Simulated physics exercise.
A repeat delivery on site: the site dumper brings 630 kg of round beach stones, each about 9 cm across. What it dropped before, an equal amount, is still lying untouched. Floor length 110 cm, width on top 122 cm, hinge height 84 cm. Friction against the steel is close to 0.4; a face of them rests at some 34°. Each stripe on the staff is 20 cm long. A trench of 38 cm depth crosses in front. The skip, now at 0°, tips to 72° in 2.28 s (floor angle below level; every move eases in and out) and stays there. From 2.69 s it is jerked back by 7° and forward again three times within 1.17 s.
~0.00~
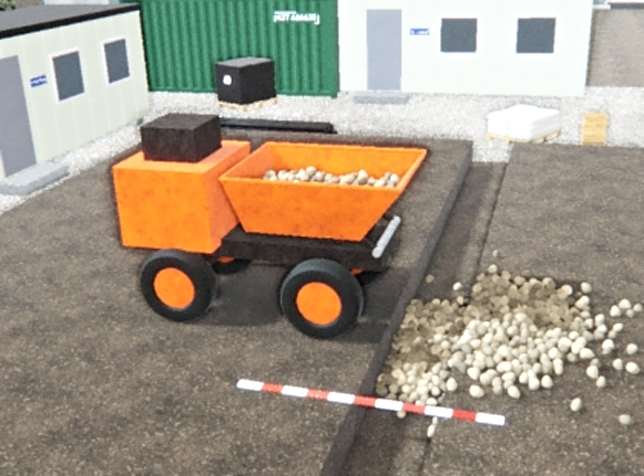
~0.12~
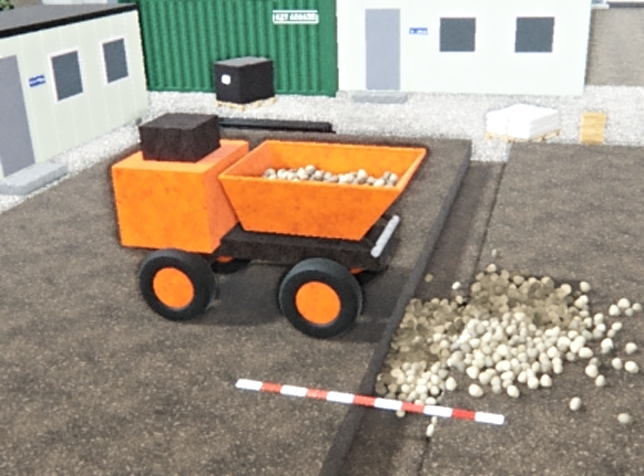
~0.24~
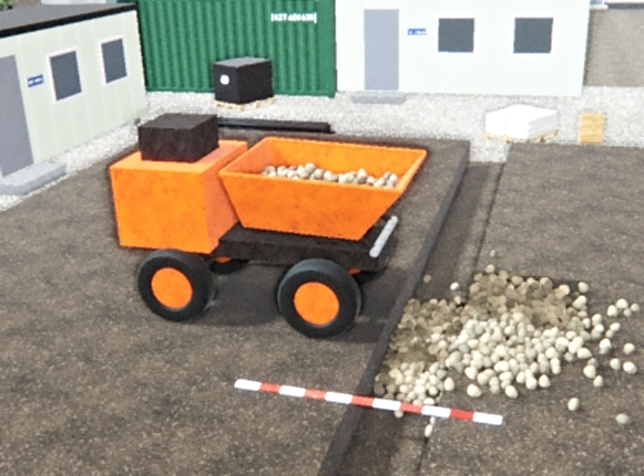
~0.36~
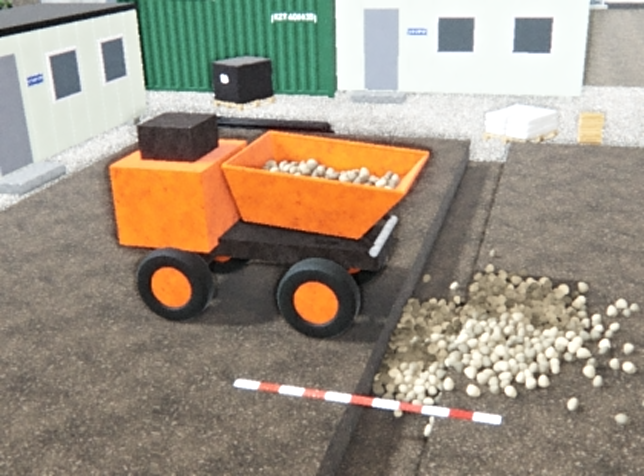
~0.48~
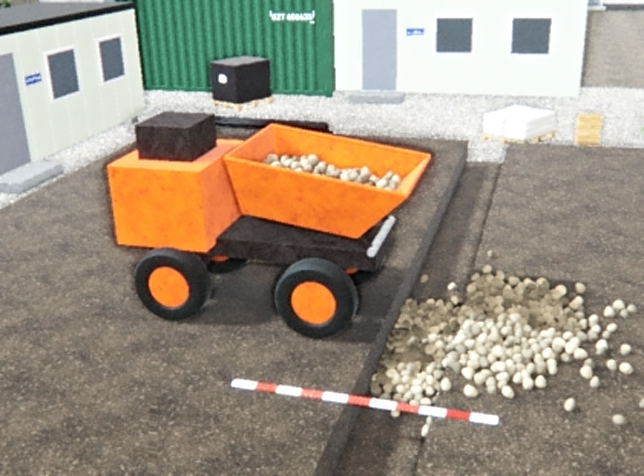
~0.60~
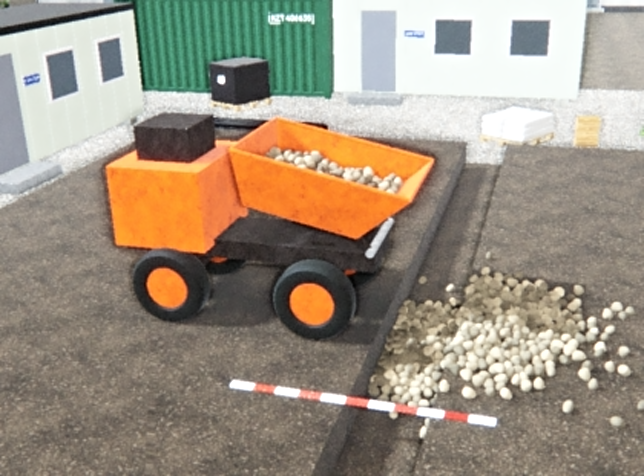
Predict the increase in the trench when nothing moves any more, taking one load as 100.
Some 11 per cent is added.
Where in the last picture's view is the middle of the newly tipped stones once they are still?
Their middle is at about (523, 320).
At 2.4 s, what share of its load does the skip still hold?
About 40 per cent.
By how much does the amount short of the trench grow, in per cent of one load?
Near 0 parts in a hundred.
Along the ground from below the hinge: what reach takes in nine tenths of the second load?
Roughly 200 cm ahead of it.
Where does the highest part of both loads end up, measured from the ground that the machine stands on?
About 38 cm above it.
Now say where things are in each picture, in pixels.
The first frame shows lip at (401, 191), floor tilted 0°, highest stones at (324, 178). The earlier load is highest near (506, 312), 18 cm above ground level, 43 % in the trench, 56 % past the trench.
The second frame shows lip at (400, 190), floor tilted 1°, highest stones at (324, 177); the stones move at 0.1 m/s on average.
In the third frame, the skip is at 2°, its lip at (401, 192); the top of the load is at (304, 175); the stones move at 0.3 m/s on average.
In the fourth frame, the skip is at 5°, its lip at (404, 193); the top of the load is at (287, 169); the stones move at 0.3 m/s on average.
In the fifth frame, the skip is at 8°, its lip at (406, 196); the top of the load is at (284, 163); the stones move at 0.4 m/s on average.
In the sixth frame, the skip is at 12°, its lip at (410, 201); the top of the load is at (285, 157); the stones move at 0.5 m/s on average.
After 1.7 s the floor is at 61°; in per cent of one load, 100 in the skip, 43 in the trench, 56 past the trench; the foremost stones are past the picture's edge.
After 2.4 s the floor is at 72°; in per cent of one load, 42 in the skip, 43 in the trench, 114 past the trench; the foremost stones are past the picture's edge.
After 4.3 s the floor is at 72°; in per cent of one load, 0 in the skip, 53 in the trench, 147 past the trench; the foremost stones are past the picture's edge.
After 7.2 s the floor is at 72°; in per cent of one load, 0 in the skip, 54 in the trench, 145 past the trench; the foremost stones are past the picture's edge. Net gain in the trench, 11.
